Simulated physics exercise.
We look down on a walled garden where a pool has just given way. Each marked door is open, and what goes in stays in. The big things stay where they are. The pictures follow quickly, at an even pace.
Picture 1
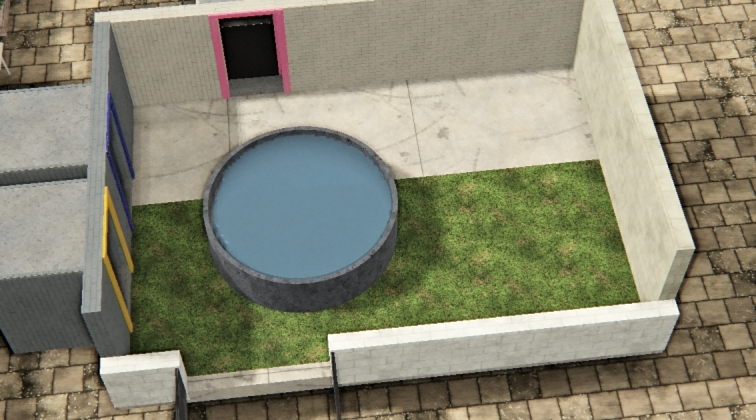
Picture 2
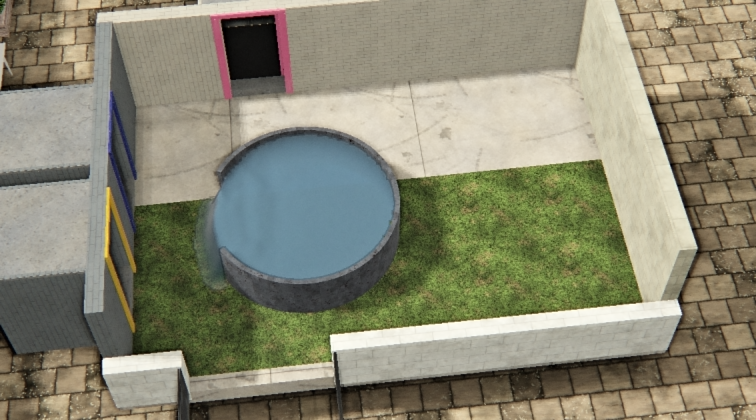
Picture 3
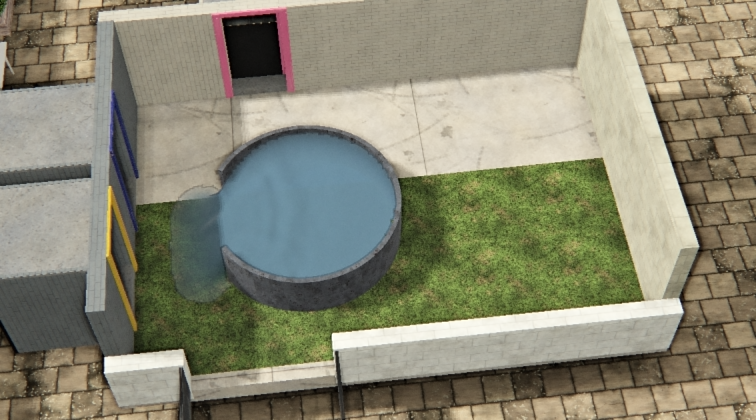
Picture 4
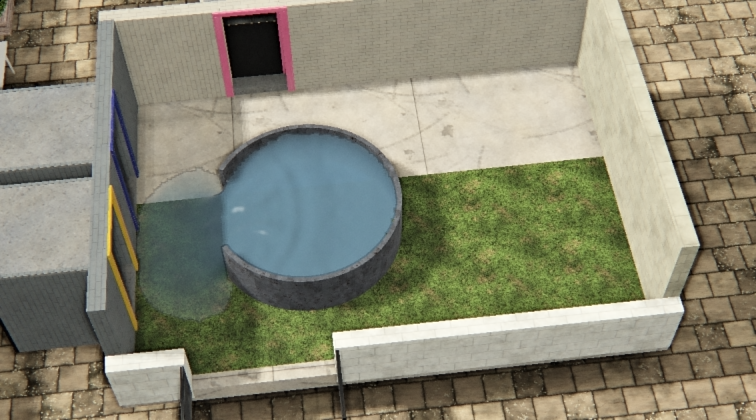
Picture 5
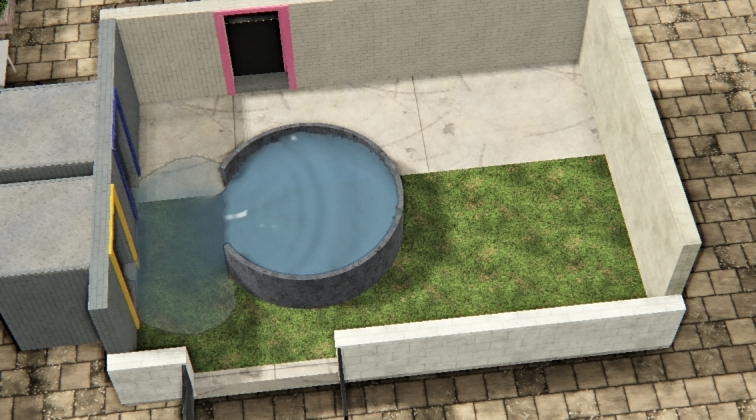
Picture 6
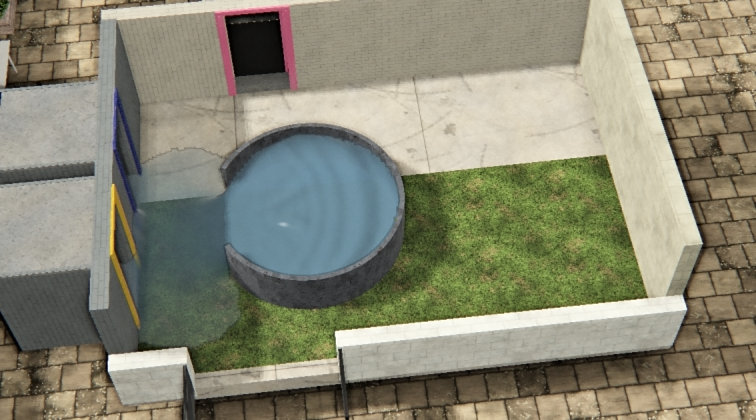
Water pouring from a gap in the left side of a round grey pool, spreading over grass and paving inside a walled garden.
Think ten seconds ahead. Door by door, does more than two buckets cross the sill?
One by one: The pink door holds within the limit; the blue door floods; the yellow door floods.
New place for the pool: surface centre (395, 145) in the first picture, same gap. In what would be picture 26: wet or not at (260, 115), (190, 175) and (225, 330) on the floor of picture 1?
As listed: Flooded, covered, awash.
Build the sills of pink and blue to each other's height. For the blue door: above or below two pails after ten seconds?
My reading: The blue door floods.
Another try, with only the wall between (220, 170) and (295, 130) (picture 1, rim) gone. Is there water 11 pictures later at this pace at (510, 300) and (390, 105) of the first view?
In that order: No water, covered.
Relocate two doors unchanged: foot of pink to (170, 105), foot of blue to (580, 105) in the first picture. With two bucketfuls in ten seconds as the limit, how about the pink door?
One by one: Pink takes more.
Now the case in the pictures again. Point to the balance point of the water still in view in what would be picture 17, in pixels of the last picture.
Roughly at (254, 236).
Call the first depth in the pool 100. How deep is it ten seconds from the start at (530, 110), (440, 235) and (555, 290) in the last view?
Roughly 12, 8 and 6 per cent, in turn.
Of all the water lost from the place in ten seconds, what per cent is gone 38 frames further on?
Roughly 75 per cent.
A moment on, water covers 20 % of the floor; the pink door not reached, the blue door far over two buckets in, the yellow door over two buckets in.
Next, water covers 25 % of the floor; the pink door not reached, the blue door far over two buckets in, the yellow door far over two buckets in.
Then, water covers 45 % of the floor; the pink door wet at the sill, nothing in, the blue door far over two buckets in, the yellow door far over two buckets in.
Later, water covers 85 % of the floor; the pink door wet at the sill, nothing in, the blue door far over two buckets in, the yellow door far over two buckets in.
In the end, water covers 100 % of the floor; the pink door wet at the sill, nothing in, the blue door far over two buckets in, the yellow door far over two buckets in.
